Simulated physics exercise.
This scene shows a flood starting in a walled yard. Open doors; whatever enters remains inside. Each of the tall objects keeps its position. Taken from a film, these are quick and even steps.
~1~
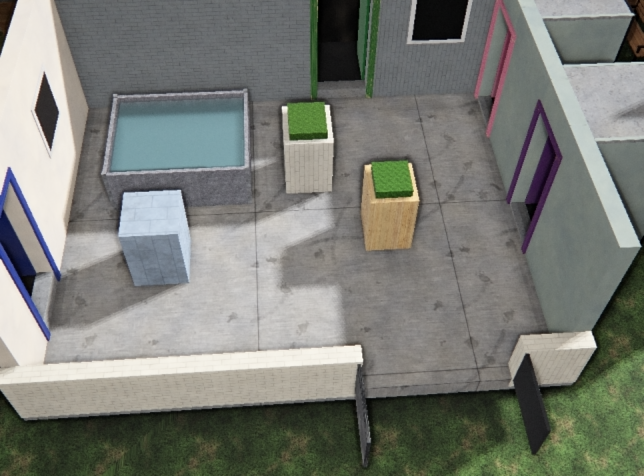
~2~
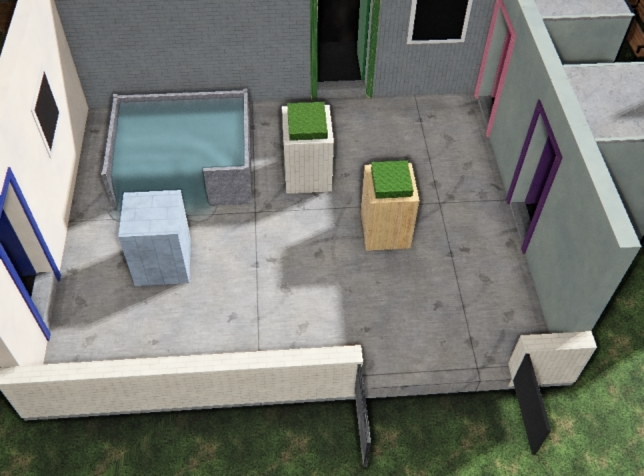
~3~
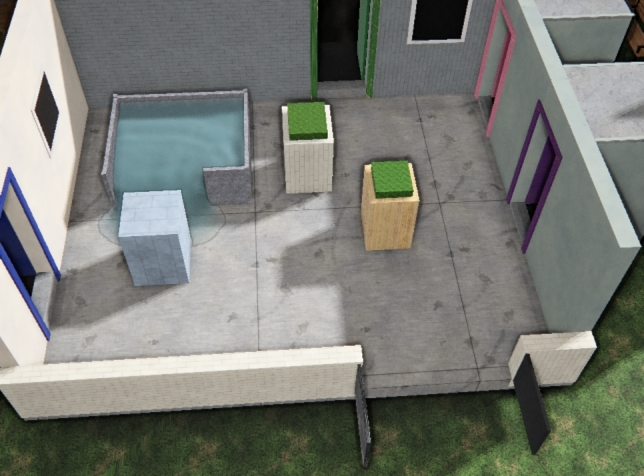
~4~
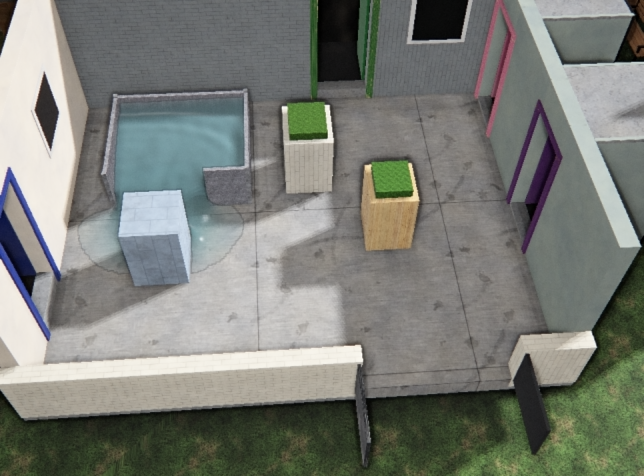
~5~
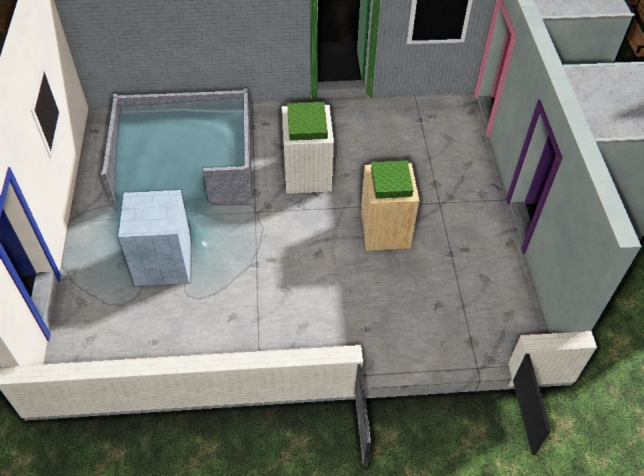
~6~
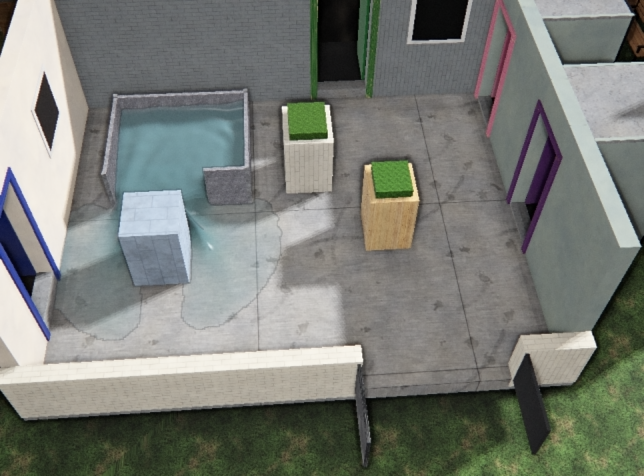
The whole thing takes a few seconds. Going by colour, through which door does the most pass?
Through the purple door.
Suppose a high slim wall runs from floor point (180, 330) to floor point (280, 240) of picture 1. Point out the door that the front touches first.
The blue one, I say.
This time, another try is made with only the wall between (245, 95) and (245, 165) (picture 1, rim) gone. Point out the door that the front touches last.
Last of all, the blue door.
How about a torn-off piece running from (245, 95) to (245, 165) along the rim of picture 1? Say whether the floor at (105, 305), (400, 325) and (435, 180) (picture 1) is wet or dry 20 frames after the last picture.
In the order asked: Bare, waterlogged, waterlogged.
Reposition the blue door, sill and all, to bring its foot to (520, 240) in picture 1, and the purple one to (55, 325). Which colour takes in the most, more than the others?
The door marked purple.
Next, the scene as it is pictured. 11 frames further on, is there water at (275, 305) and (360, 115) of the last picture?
Taking them in turn: Drenched, not wetted.
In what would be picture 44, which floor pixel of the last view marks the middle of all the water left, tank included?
The centre of mass sits at about (273, 242).
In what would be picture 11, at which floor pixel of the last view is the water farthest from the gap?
Somewhere near (321, 374).
A moment on, water covers 30 % of the floor; blue door wet at the sill, nothing in, green door not reached, purple door not reached, pink door not reached.
Next, water covers 50 % of the floor; blue door a trickle in, green door not reached, purple door not reached, pink door not reached.
Then, water covers 70 % of the floor; blue door a trickle in, green door not reached, purple door not reached, pink door not reached.
Later, water covers 80 % of the floor; blue door a trickle in, green door not reached, purple door some in, pink door wet at the sill, nothing in.
In the end, water covers 100 % of the floor; blue door a trickle in, green door wet at the sill, nothing in, purple door some in, pink door a trickle in; the purple door has let in the most.
